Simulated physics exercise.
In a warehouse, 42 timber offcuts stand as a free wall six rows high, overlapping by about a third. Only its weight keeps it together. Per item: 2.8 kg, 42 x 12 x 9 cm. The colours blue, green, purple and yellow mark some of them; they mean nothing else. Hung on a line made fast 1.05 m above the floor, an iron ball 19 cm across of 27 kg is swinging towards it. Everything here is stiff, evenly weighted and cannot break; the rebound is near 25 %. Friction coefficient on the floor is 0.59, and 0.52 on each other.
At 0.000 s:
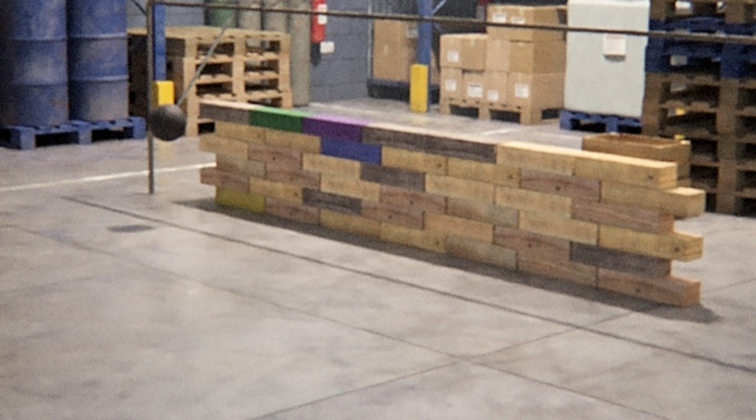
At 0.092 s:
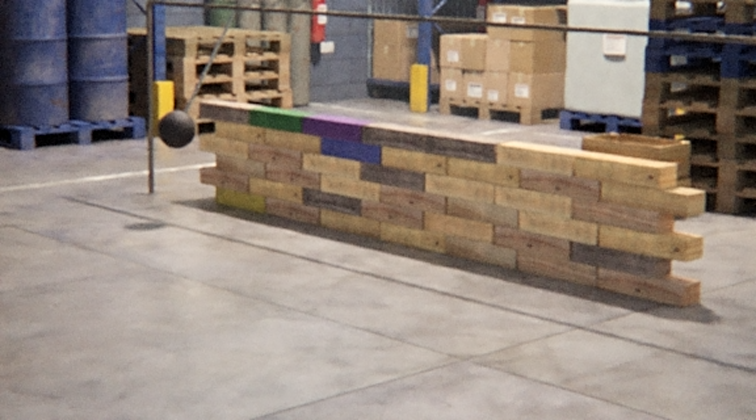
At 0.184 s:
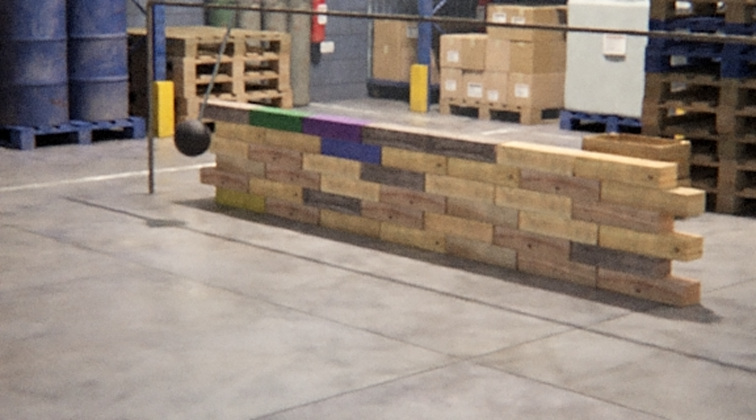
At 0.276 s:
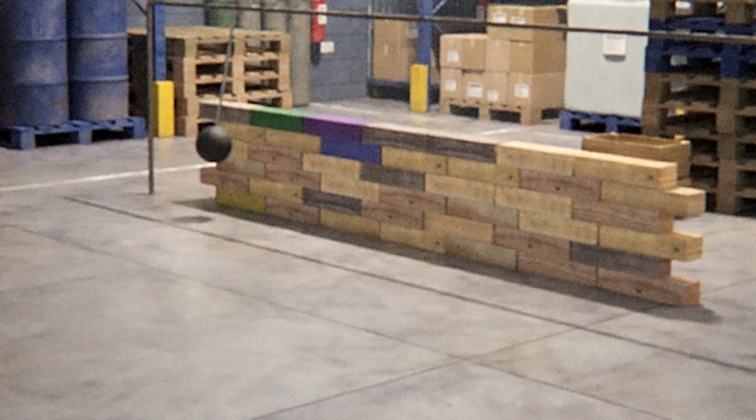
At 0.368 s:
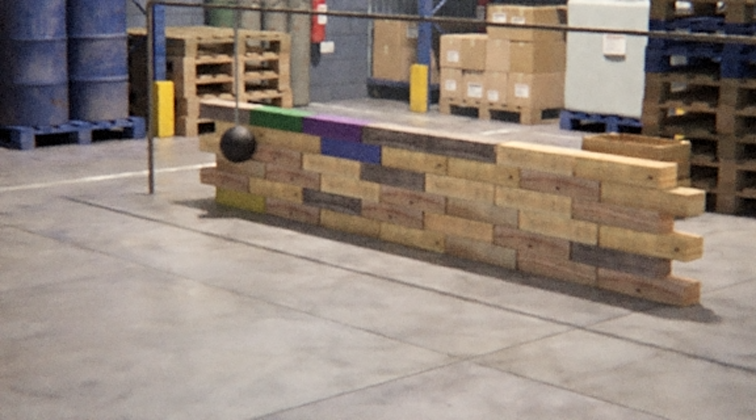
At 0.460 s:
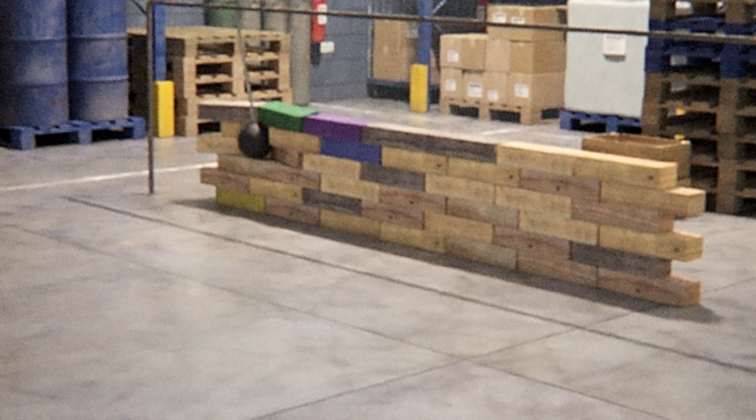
A long, low wall of wooden blocks stood on a warehouse floor as a black ball on a line swung in from the left and struck its left end, tilting the green block on top.
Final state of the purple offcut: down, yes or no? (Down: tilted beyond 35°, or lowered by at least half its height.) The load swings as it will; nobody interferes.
Yes.
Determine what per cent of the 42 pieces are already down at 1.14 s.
20 %.
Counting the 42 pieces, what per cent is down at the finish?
Something close to 20 percent of them.
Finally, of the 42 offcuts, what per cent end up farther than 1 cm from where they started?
20 in a hundred end up shifted.
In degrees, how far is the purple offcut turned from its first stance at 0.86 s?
Roughly 15 degrees.
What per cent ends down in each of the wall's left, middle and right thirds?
The left third ends at 50 per cent, the middle at 0 per cent and the right at 0 per cent.
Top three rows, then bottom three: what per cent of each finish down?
Top 30 per cent versus bottom 0 per cent.
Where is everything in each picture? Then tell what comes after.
In the first frame (we follow the side turned to the camera), ball (164, 115) line 38° before plumb; purple offcut (331, 129); green offcut (275, 121); yellow offcut (239, 200); no piece has moved.
Ball (172, 123) line 33° before plumb; purple offcut (331, 129), in the second frame.
Ball (188, 134) line 24° before plumb; purple offcut (331, 129), in the third frame.
Ball (208, 144) line 12° before plumb; purple offcut (331, 129), in the fourth frame.
Ball (233, 148) line 1° past plumb; purple offcut (331, 129); one has shifted, in the fifth frame.
Ball (250, 144) line 11° past plumb; purple offcut (331, 129); green offcut (278, 119) tipped 9°; blue offcut (350, 151); 7 stirred so far, in the sixth frame.
Around 0.60 s, line 21° past plumb; none of the 42 offcuts down, 8 disturbed; purple offcut tipped 4°; green offcut tipped 21°.
Around 0.86 s, line 23° past plumb; 5 of the 42 offcuts down; purple offcut tipped 17°; green offcut on its side.
Around 1.14 s, line 4° past plumb; 8 of the 42 offcuts down; purple offcut tipped 59°, 7 cm lower; green offcut upside down.
Around 1.52 s, line 24° before plumb; 8 of the 42 offcuts down; purple offcut on its side; green offcut upside down.
Finally (2.3 s), line 21° past plumb; 8 of the 42 offcuts down; purple offcut on its side; green offcut upside down; blue offcut unmoved. Seen by the last camera, middles, purple offcut near (430, 221), green offcut near (372, 201).
